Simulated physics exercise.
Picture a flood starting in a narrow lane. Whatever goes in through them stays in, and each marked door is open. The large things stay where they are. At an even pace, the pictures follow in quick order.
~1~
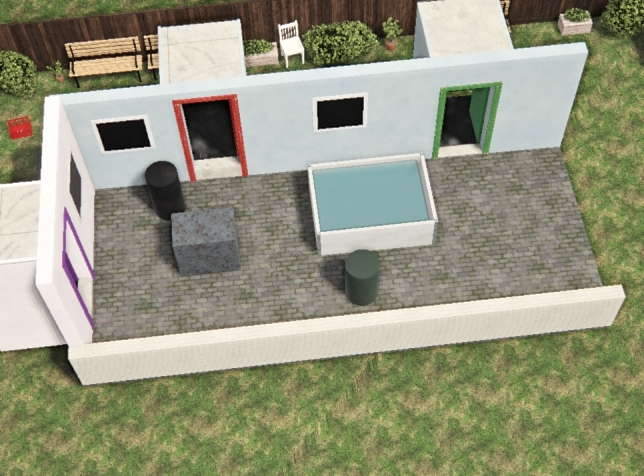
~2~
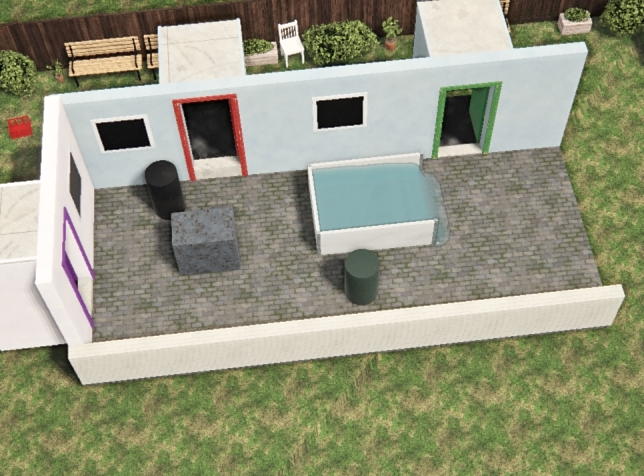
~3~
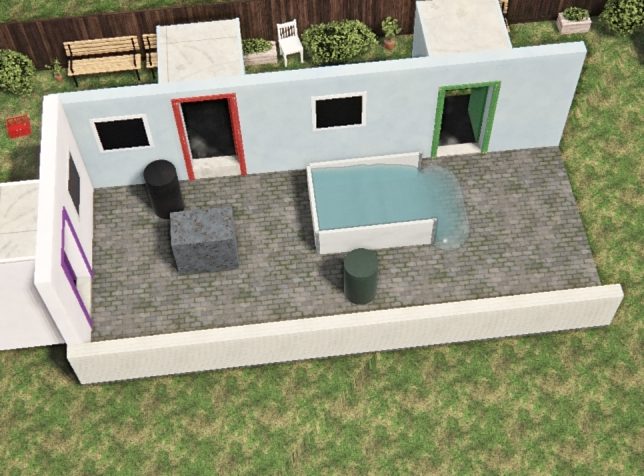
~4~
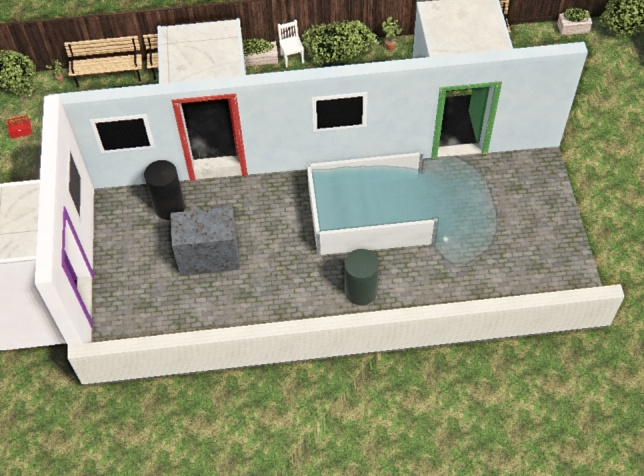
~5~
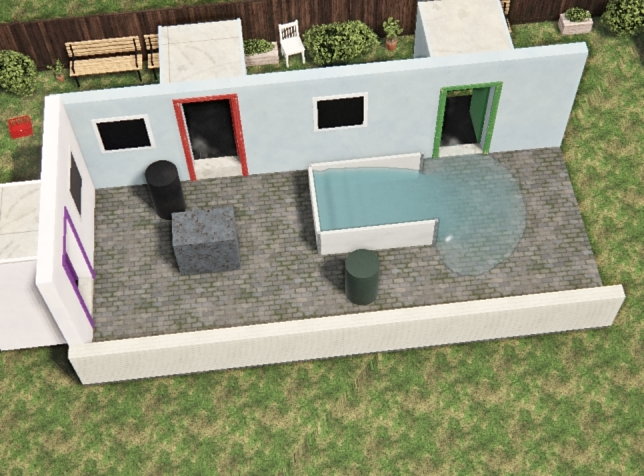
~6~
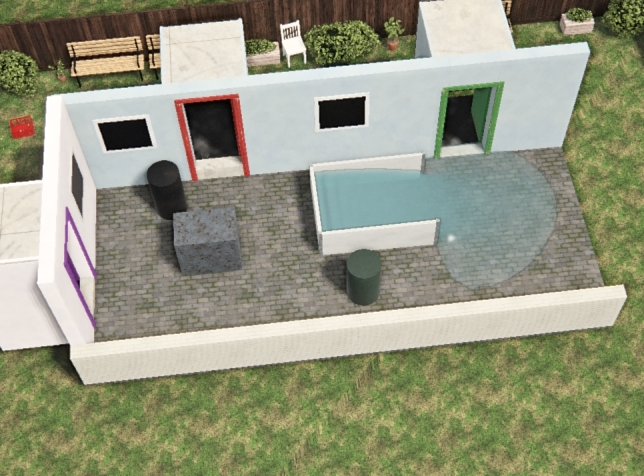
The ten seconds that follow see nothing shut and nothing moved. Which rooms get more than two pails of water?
In the end the purple door is not swamped; the green door is swamped; the red door is not swamped.
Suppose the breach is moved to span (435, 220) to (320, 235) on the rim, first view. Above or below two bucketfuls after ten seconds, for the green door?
So the green door ends up below after ten seconds.
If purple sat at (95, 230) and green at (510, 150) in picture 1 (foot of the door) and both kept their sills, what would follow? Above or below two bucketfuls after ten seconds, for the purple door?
Looks like the purple one never reaches the limit.
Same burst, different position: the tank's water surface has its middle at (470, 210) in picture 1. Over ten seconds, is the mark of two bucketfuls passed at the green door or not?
As I see it, the green door stays within the limit.
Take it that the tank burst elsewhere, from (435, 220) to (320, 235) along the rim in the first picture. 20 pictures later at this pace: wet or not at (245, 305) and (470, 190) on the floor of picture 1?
Point one reached; point two not reached.
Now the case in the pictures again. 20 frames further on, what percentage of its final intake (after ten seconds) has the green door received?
Close to 90 out of every hundred.
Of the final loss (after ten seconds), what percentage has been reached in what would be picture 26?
I'd put it at 65 per cent.
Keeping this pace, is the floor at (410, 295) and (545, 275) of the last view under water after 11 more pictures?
Taking them as listed, I'd call them not wet and soaked.
A moment on, water covers 30 % of the floor; the purple door not reached, the green door over two buckets in, the red door not reached.
Next, water covers 30 % of the floor; the purple door not reached, the green door over two buckets in, the red door not reached.
Then, water covers 30 % of the floor; the purple door not reached, the green door far over two buckets in, the red door not reached.
Later, water covers 30 % of the floor; the purple door not reached, the green door far over two buckets in, the red door not reached.
In the end, water covers 10 % of the floor; the purple door not reached, the green door far over two buckets in, the red door not reached.
